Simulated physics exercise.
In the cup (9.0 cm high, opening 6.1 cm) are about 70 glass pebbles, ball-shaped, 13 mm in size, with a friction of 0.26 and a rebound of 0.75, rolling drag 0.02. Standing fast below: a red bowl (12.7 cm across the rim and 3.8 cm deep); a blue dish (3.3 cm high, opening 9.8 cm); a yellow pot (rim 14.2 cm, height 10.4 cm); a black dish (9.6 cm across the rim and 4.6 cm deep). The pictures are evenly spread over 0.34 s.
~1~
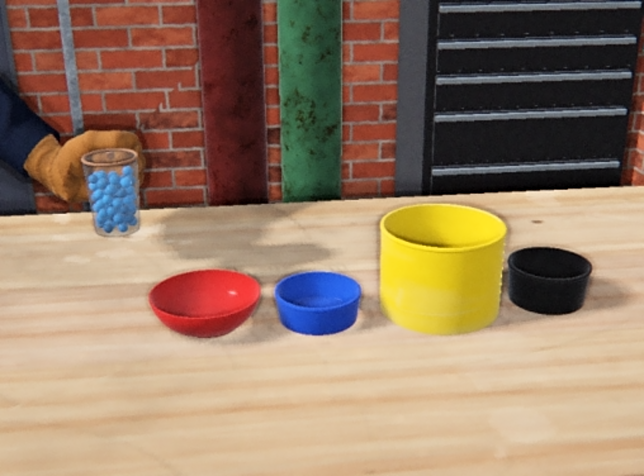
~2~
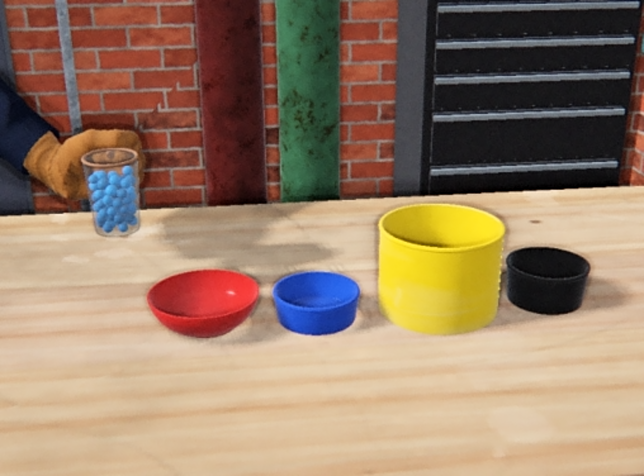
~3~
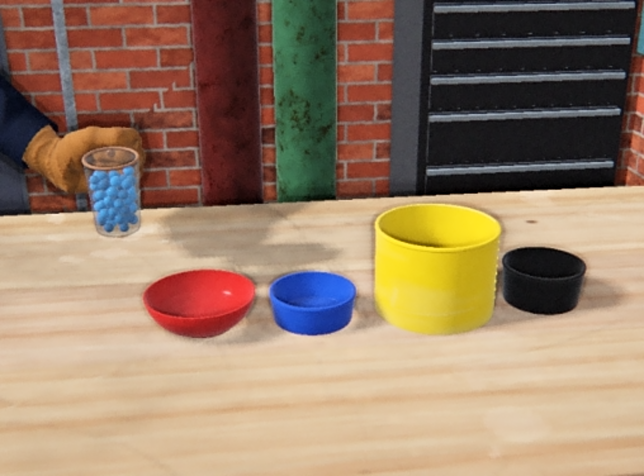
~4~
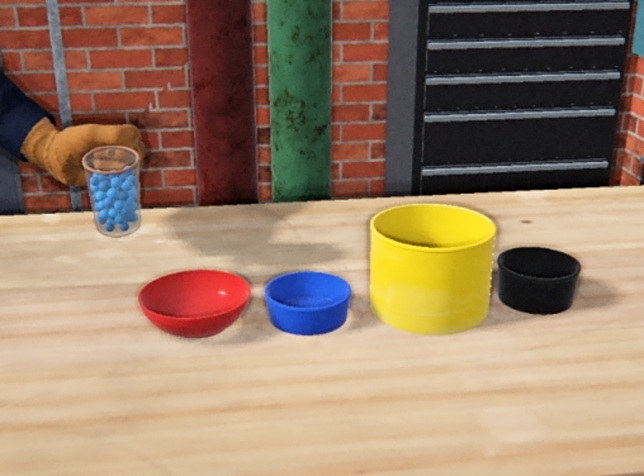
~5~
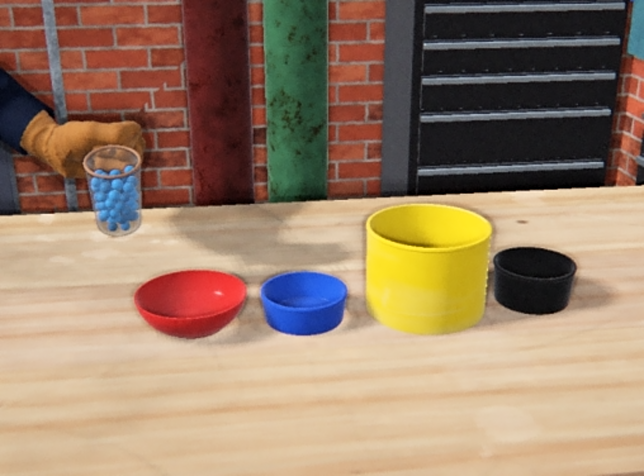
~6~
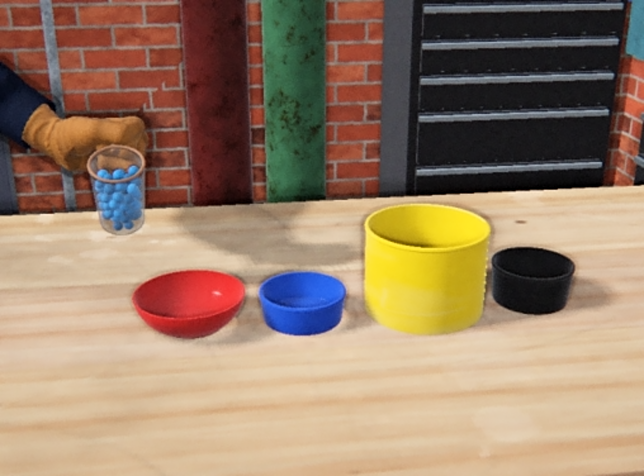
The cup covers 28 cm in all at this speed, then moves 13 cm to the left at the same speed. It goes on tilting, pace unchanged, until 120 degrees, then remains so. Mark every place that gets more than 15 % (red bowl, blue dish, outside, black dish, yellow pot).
Red bowl: Over, blue dish: Under, outside: Under, black dish: Under, yellow pot: Under.
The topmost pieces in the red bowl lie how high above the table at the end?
3.0 cm.
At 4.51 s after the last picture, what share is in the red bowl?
By then, around 95 percent is in.
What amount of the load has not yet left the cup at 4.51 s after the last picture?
About 0 % of the load.
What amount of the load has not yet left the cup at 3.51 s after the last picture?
Roughly 0 per cent of the load is still held.
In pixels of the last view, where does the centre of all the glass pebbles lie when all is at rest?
Around (185, 316).
Then, 1.36 s after the last picture, tilt 120 degrees; red bowl 95 %; middle of all pieces near (185, 313).
Then, 2.47 s after the last picture, tilt 120 degrees; red bowl 95 %, outside 5 %; middle of all pieces near (187, 315).
Then, 3.51 s after the last picture, tilt 120 degrees; red bowl 95 %, outside 5 %; middle of all pieces near (187, 315).
Then, 4.51 s after the last picture, tilt 120 degrees; red bowl 95 %, outside 5 %; middle of all pieces near (187, 315).
In the end, cup 0 %, red bowl 95 %, black dish 0 %, yellow pot 0 %, outside 5 %, blue dish 0 %.
